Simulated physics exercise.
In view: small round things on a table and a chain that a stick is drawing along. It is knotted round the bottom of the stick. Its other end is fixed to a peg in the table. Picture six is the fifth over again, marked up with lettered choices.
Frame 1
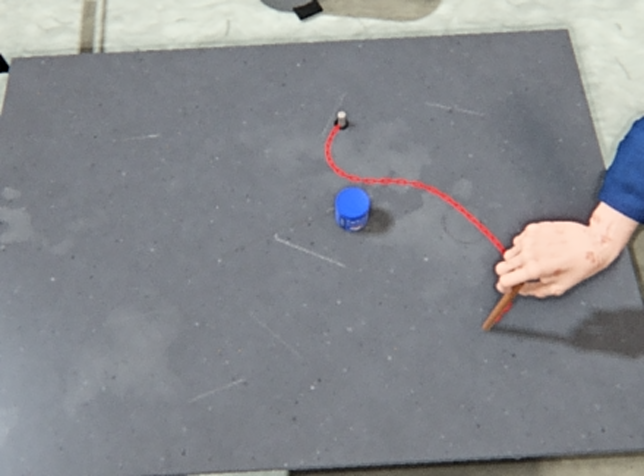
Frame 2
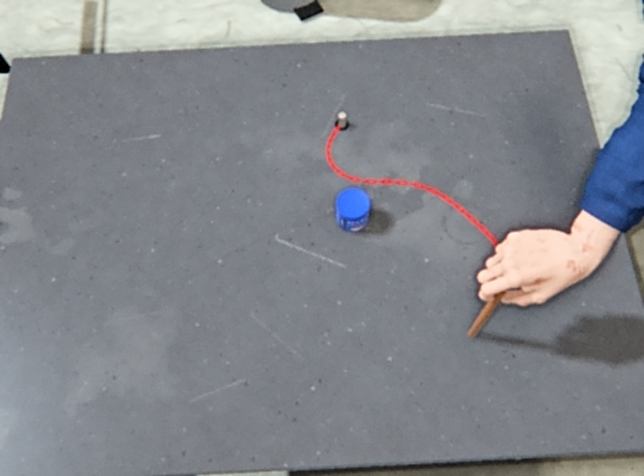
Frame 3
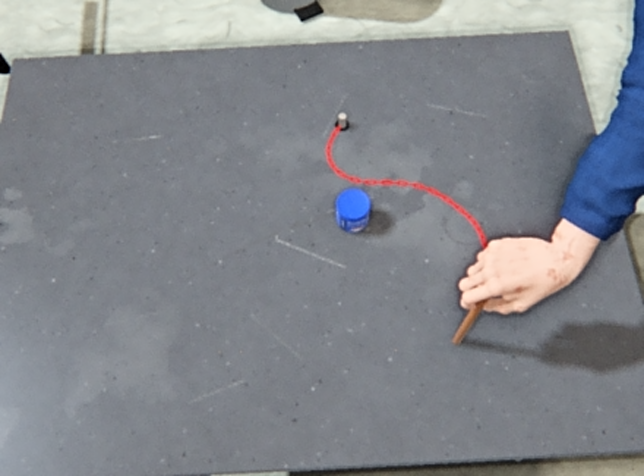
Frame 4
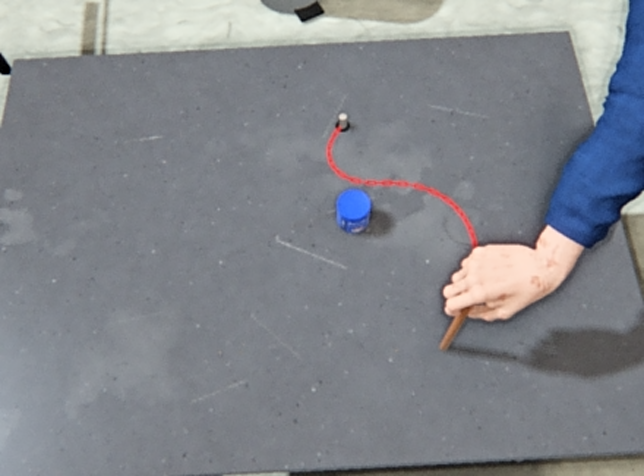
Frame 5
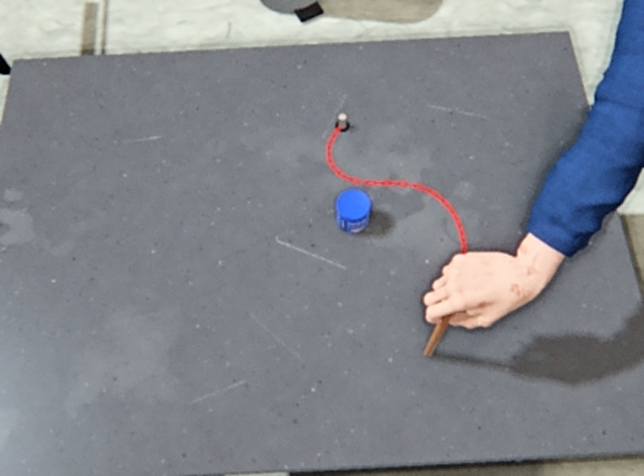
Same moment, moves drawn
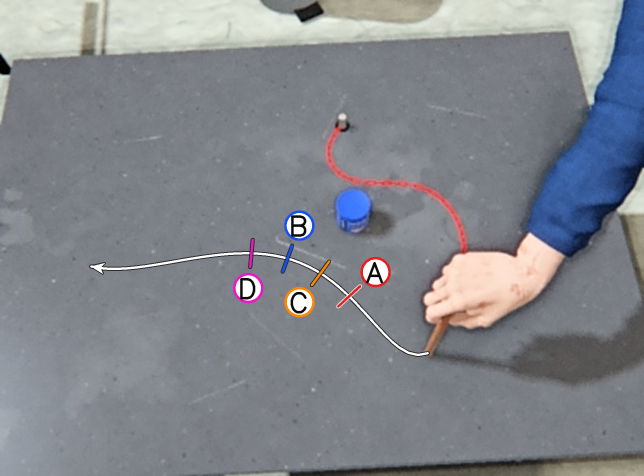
On a dark grey tabletop, a hand in a blue sleeve dragged a wooden stick a short way left and slightly down, drawing along one end of a red chain near a peg and blue jar.
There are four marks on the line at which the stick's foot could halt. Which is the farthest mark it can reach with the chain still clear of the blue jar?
It can go as far as D.
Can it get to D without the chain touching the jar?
Yes.
On the marked copy, A at (349, 296); B at (288, 259); C at (321, 273); D at (252, 253); the route from (428, 353) via (274, 256) to (91, 266).
Taking D. A third of the way, foot of the stick (367, 315), middle of the chain (435, 201).
Two thirds of the way, foot of the stick (311, 268), middle of the chain (435, 201).
When it is over, foot of the stick (252, 254), middle of the chain (417, 209); nothing has been touched.
As for the rest, A is safe but short; B is safe but short; C is safe but short.
